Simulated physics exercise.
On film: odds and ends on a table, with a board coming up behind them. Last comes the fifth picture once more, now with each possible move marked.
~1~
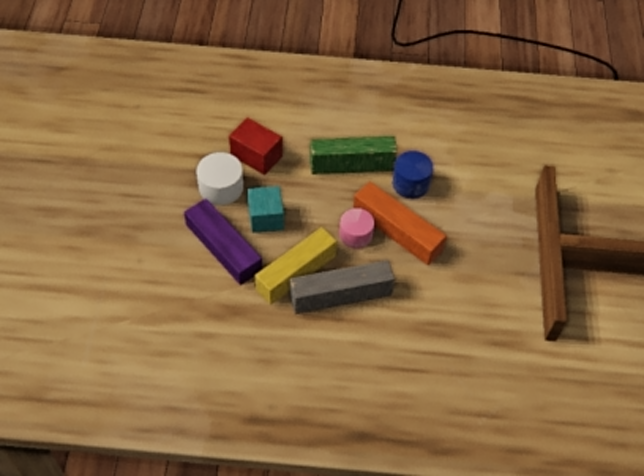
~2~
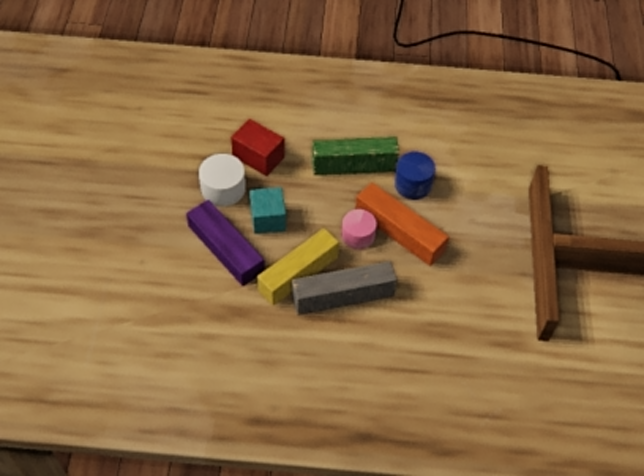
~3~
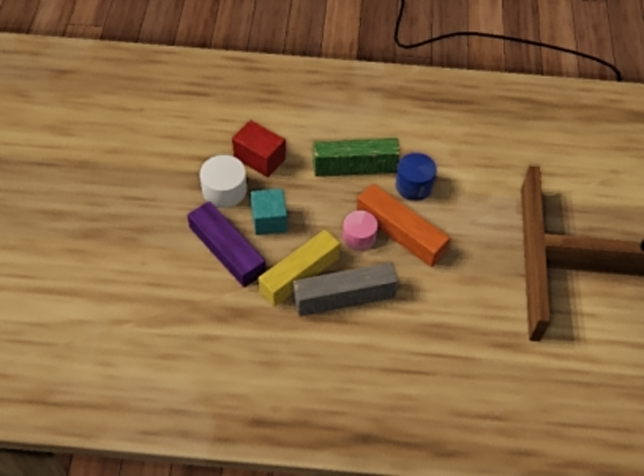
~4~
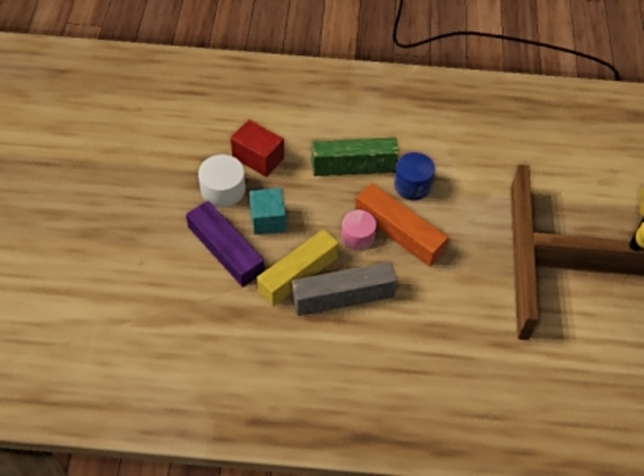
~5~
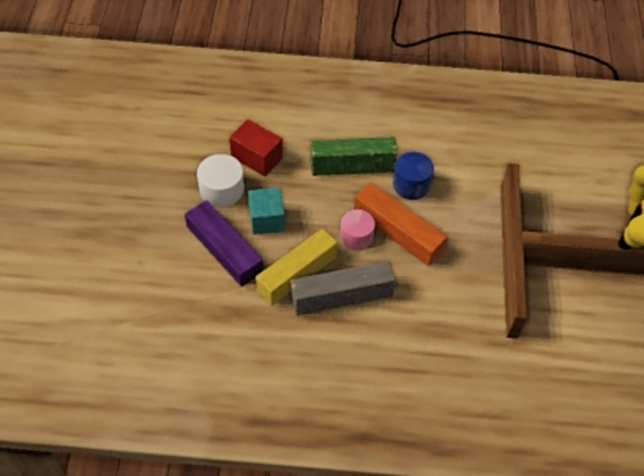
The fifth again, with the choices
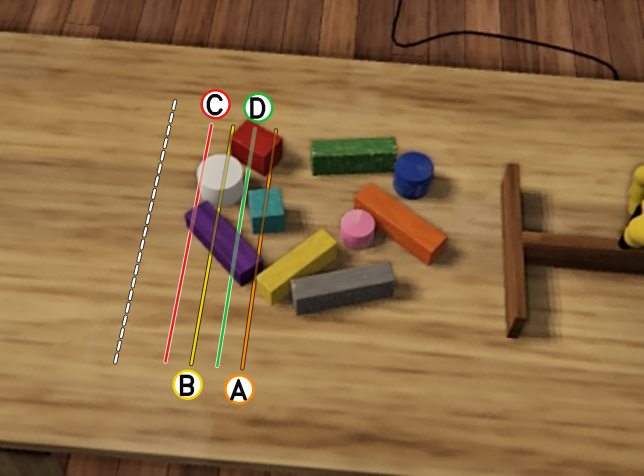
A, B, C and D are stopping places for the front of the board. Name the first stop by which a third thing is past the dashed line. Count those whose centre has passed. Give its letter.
C.
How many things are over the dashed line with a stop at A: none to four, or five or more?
In all, none.
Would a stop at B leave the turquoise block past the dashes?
By then, no.
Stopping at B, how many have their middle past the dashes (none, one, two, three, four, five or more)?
In all, two.
On the marked copy, A at (261, 239); B at (214, 235); C at (191, 233); D at (238, 237); the dashed line at (149, 217).
Following C. Soon after the start, board (400, 226); white tin (221, 181); purple stick (224, 243); none across.
Later, board (283, 216); white tin (202, 179); purple stick (194, 233); none across.
In the end, board (193, 209); white tin (118, 174); purple stick (107, 228); three across.
As for the rest, A gets none across; B gets only two across; D gets none across.
